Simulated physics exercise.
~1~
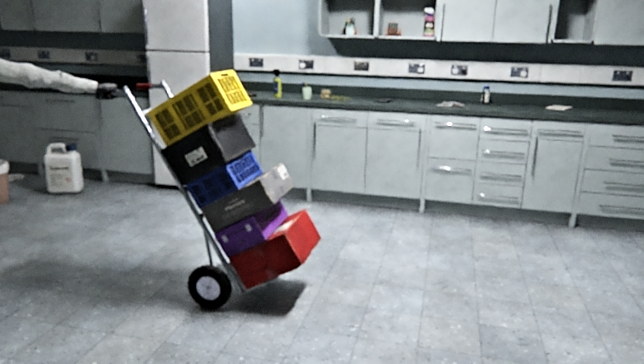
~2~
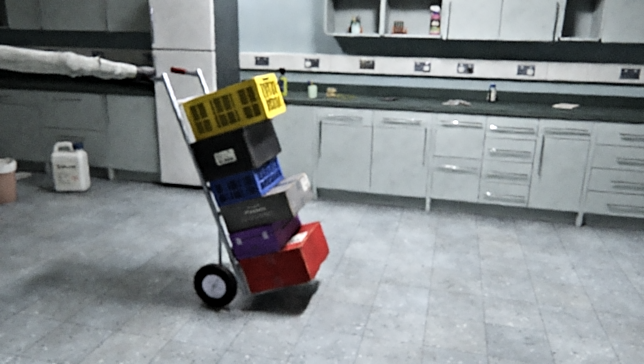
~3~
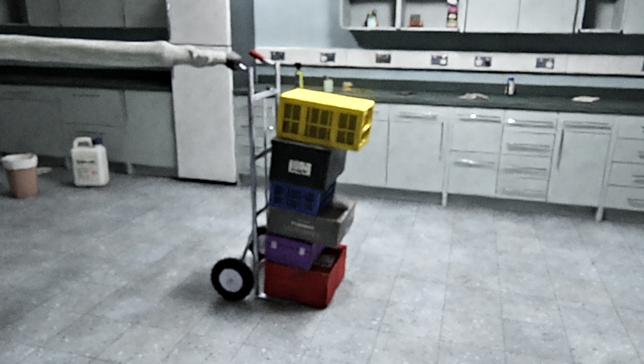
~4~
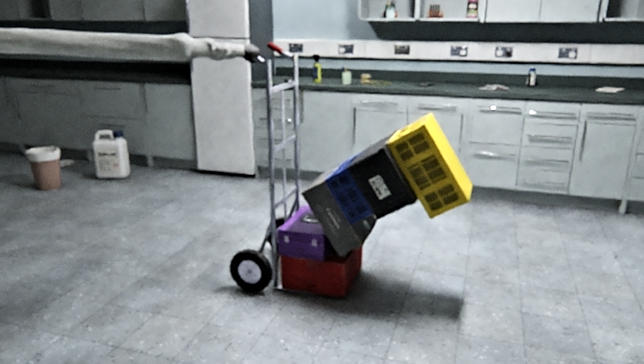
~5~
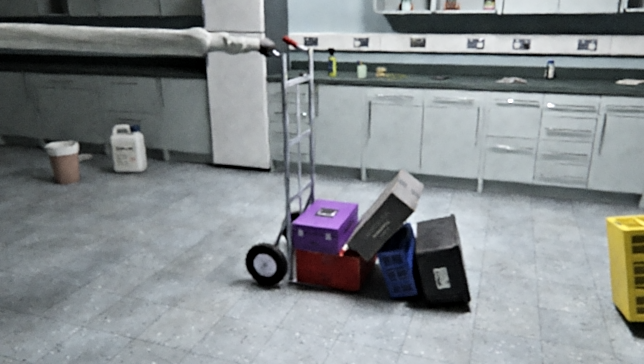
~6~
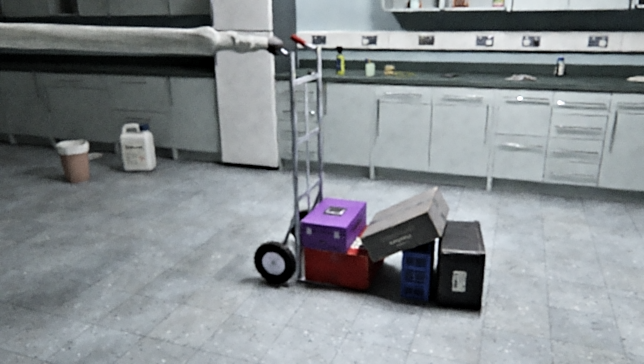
In this clip, an arm swings a tilted hand truck of stacked boxes upright, and the upper ones topple off to the right, leaving the purple toolbox and red box in place while the grey parcel, blue crate and black tote rest beside them, the yellow crate out of view.
